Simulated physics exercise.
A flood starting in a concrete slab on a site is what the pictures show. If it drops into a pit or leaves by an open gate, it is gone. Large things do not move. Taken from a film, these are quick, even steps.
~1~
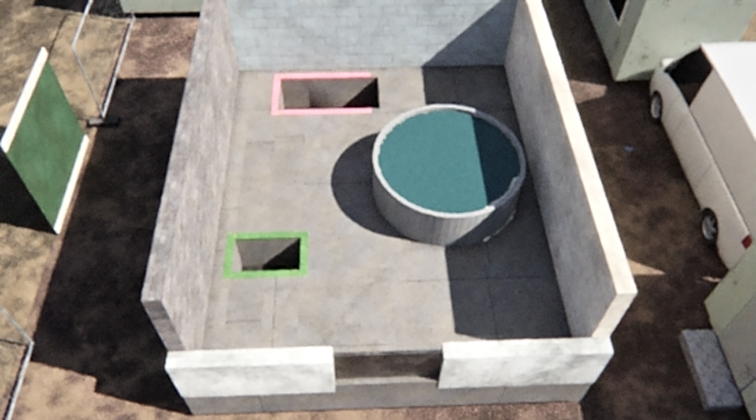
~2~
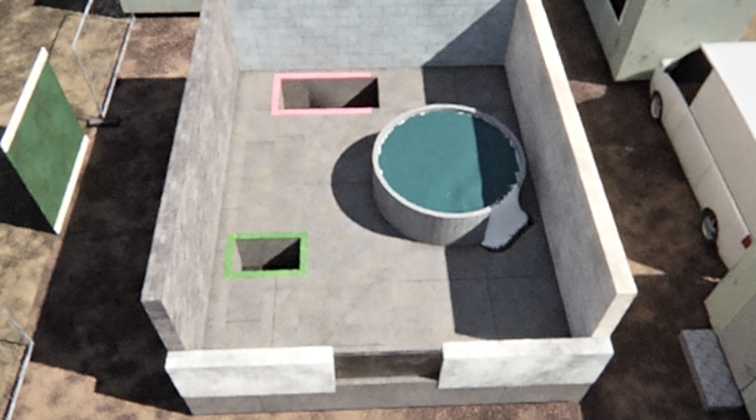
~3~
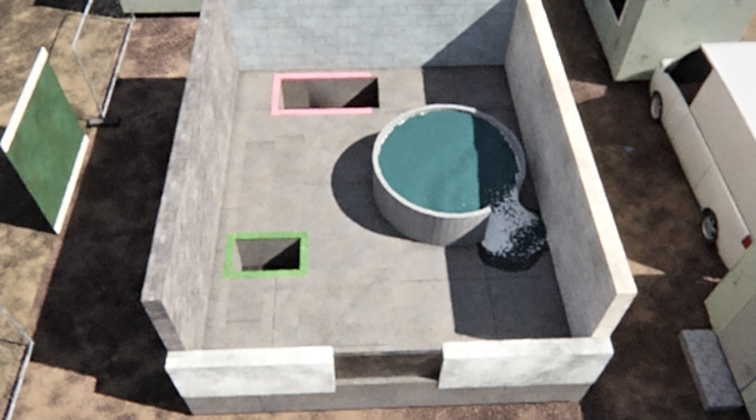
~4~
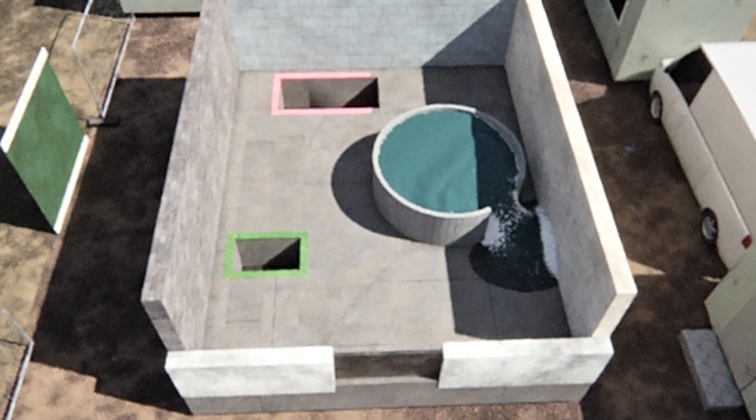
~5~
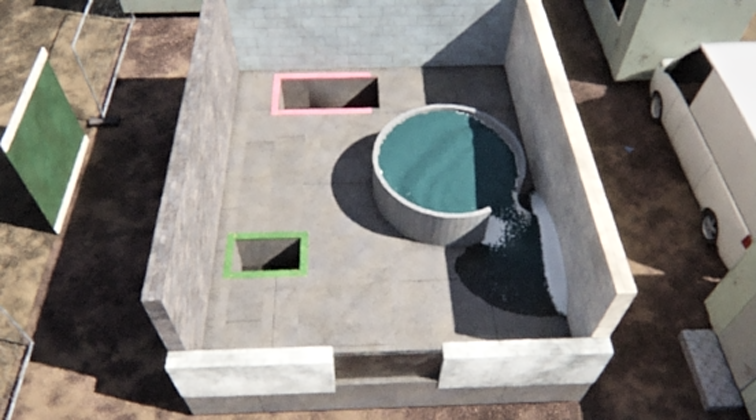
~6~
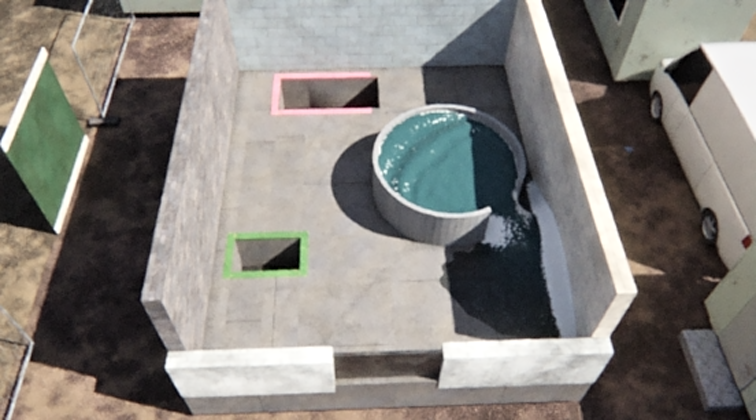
On a walled concrete slab, water pours from a round pool's right side and spreads toward the front.
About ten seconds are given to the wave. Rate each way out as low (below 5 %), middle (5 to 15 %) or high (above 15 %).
Ratings - gate: Low; pink pit: Middle; green pit: High.
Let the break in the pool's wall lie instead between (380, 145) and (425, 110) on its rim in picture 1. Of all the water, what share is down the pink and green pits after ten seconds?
In percent: Pink 65, green 6.
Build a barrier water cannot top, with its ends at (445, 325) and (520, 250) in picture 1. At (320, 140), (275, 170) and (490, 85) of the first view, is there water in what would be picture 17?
Going spot by spot: High and dry, then high and dry, then drenched.
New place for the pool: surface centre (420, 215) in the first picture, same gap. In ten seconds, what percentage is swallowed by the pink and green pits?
The pink pit gets 15 per cent and the green pit 20 per cent.
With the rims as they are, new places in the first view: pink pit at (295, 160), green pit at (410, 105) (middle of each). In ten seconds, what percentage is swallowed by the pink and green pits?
Pink has 30 parts of a hundred and green has 4.
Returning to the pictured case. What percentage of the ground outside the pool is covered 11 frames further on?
That comes to about 35 per cent.
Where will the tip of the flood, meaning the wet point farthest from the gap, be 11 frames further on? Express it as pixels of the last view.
Estimated pixel: (263, 371).
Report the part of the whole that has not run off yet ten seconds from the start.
Estimate: 58 per cent.
A moment on, water covers 15 % of the floor; the gate 0 %, the pink pit 0 %, the green pit 0 %.
Next, water covers 35 % of the floor; the gate 0 %, the pink pit 0 %, the green pit 0 %.
Then, water covers 60 % of the floor; the gate 0 %, the pink pit 0 %, the green pit 2 %.
Later, water covers 85 % of the floor; the gate 0 %, the pink pit 2 %, the green pit 14 %.
In the end, water covers 95 % of the floor; the gate 0 %, the pink pit 10 %, the green pit 32 %.
